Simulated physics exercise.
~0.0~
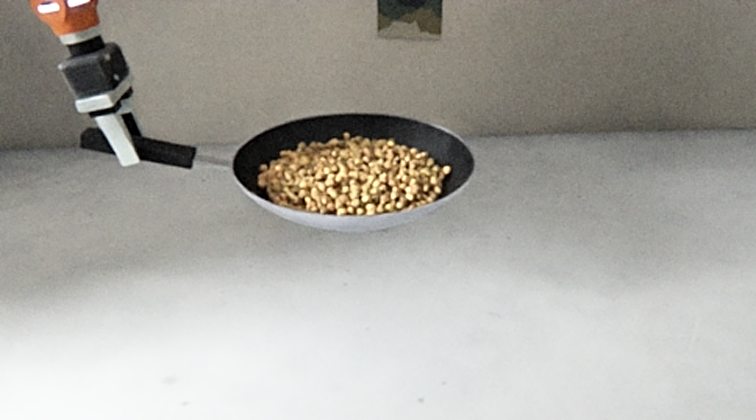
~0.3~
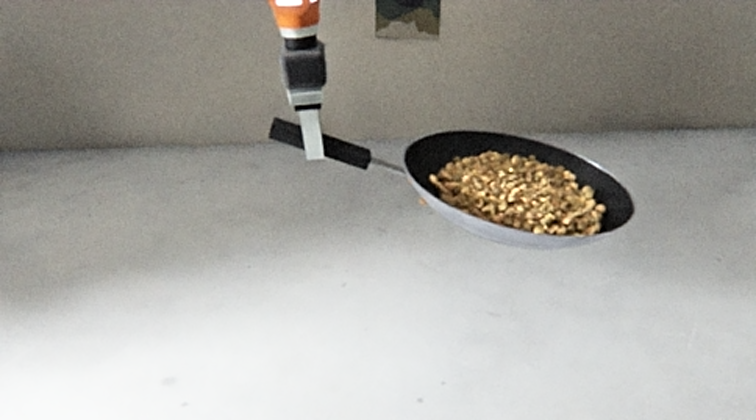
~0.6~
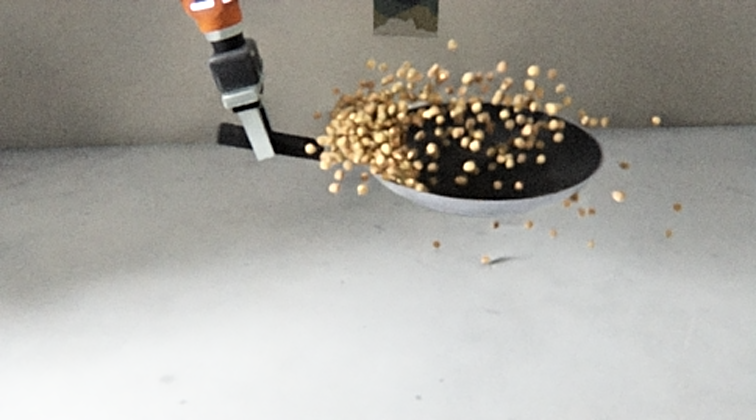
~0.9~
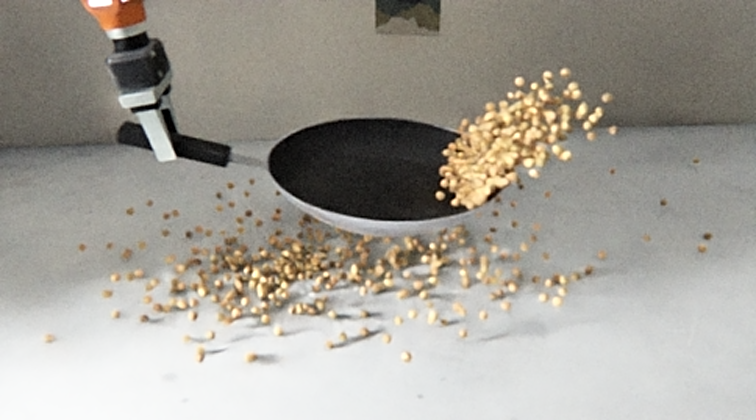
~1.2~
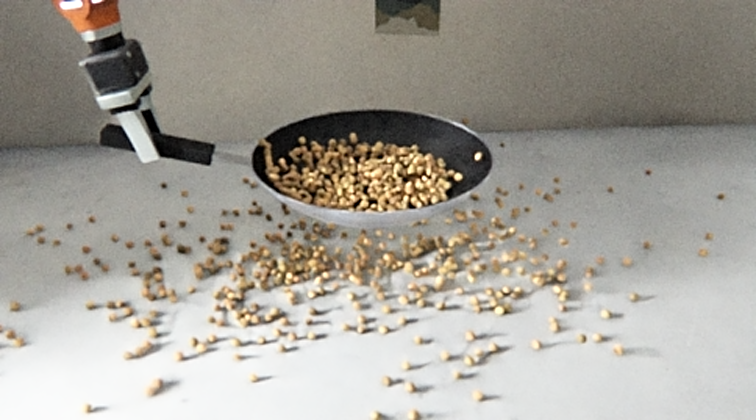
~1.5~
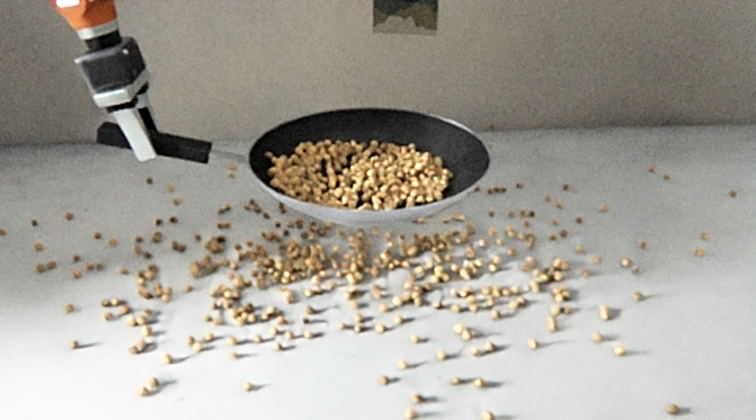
Dried chickpeas flew out of a black frying pan as a robot arm swung it right, then jerked it back left, scattering many across the pale surface below, before the pan steadied with a smaller heap still inside.
